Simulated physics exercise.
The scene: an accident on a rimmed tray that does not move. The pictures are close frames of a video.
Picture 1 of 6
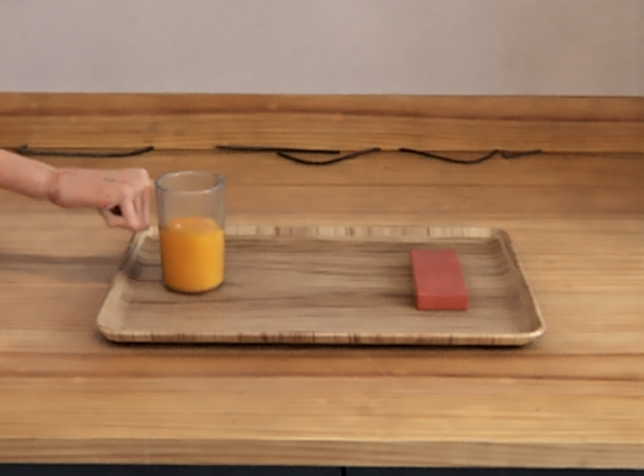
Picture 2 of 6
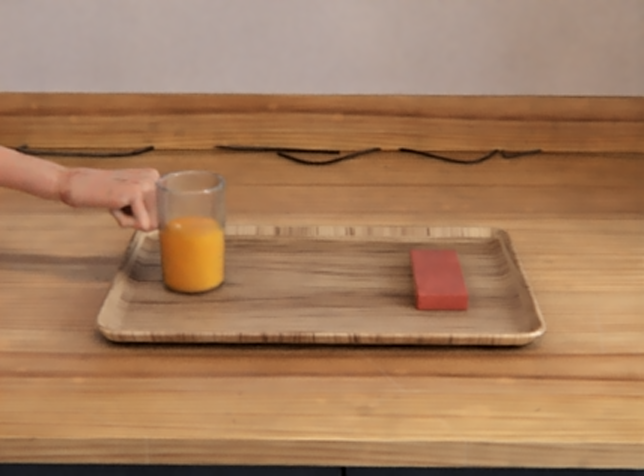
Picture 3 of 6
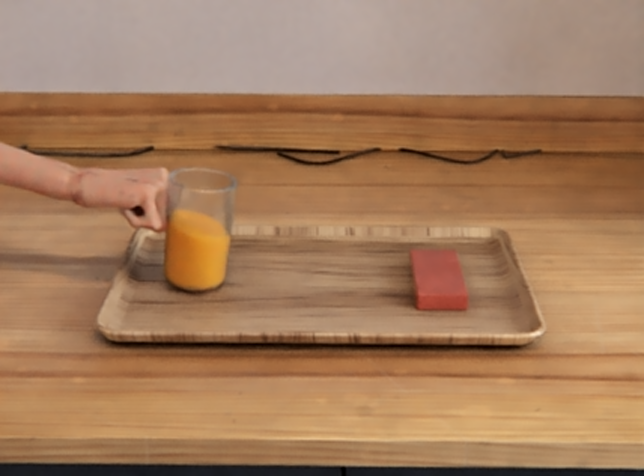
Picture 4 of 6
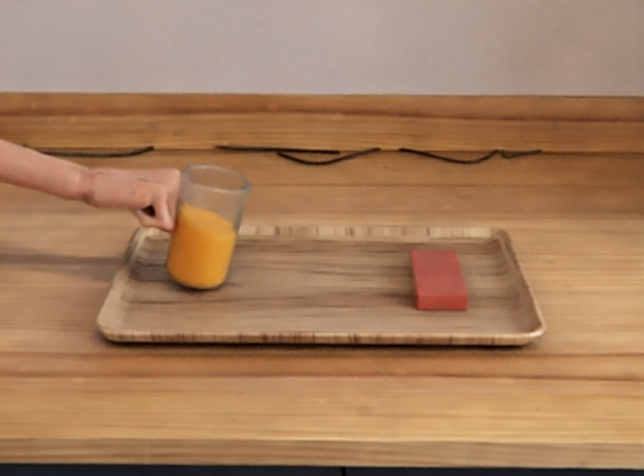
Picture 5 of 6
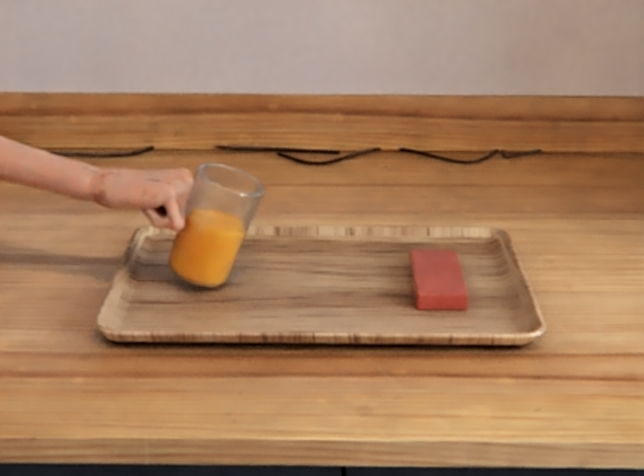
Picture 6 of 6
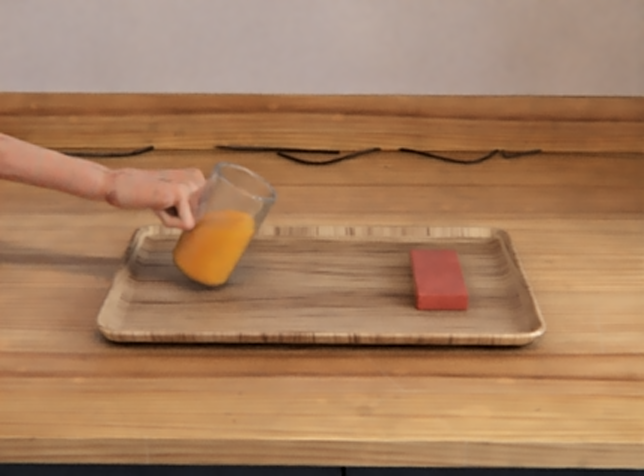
A hand reached in from the left and pushed a glass of orange juice, tilting it steadily to the right on a wooden tray, while a red block farther along stayed still.
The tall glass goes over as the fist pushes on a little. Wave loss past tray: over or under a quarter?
Under.
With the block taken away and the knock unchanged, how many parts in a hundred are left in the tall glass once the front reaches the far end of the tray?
About 40 percent.
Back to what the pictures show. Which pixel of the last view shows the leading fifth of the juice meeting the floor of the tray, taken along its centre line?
I'd mark it somewhere close to pixel (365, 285).
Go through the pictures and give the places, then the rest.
It leans 0°; its right rim is at (222, 184); the juice meets the walls at (163, 223) and (221, 224); the tray's far rim is at (524, 277); a block is fixed to the tray further along, in the first picture.
It leans 0°; its right rim is at (223, 184); the juice meets the walls at (163, 223) and (221, 224), in the second picture.
It leans 7°; its right rim is at (235, 185); the juice meets the walls at (172, 210) and (225, 226), in the third picture.
It leans 13°; its right rim is at (248, 187); the juice meets the walls at (181, 203) and (235, 225), in the fourth picture.
It leans 21°; its right rim is at (261, 191); the juice meets the walls at (188, 213) and (246, 222), in the fifth picture.
It leans 28°; its right rim is at (274, 197); the juice meets the walls at (191, 222) and (257, 217), in the sixth picture.
A moment on, the tall glass lies on its side and 100 per cent is in the glass, 0 on the tray and 0 above or beyond its rim.
Next, the tall glass lies on its side and 69 per cent is in the glass, 24 on the tray and 7 above or beyond its rim.
Then the tall glass lies on its side and 37 per cent is in the glass, 41 on the tray and 22 above or beyond its rim.
Later the tall glass lies on its side and 19 per cent is in the glass, 73 on the tray and 8 above or beyond its rim.
Finally, 93 per cent is held by tray and glass, 7 is off the tray.
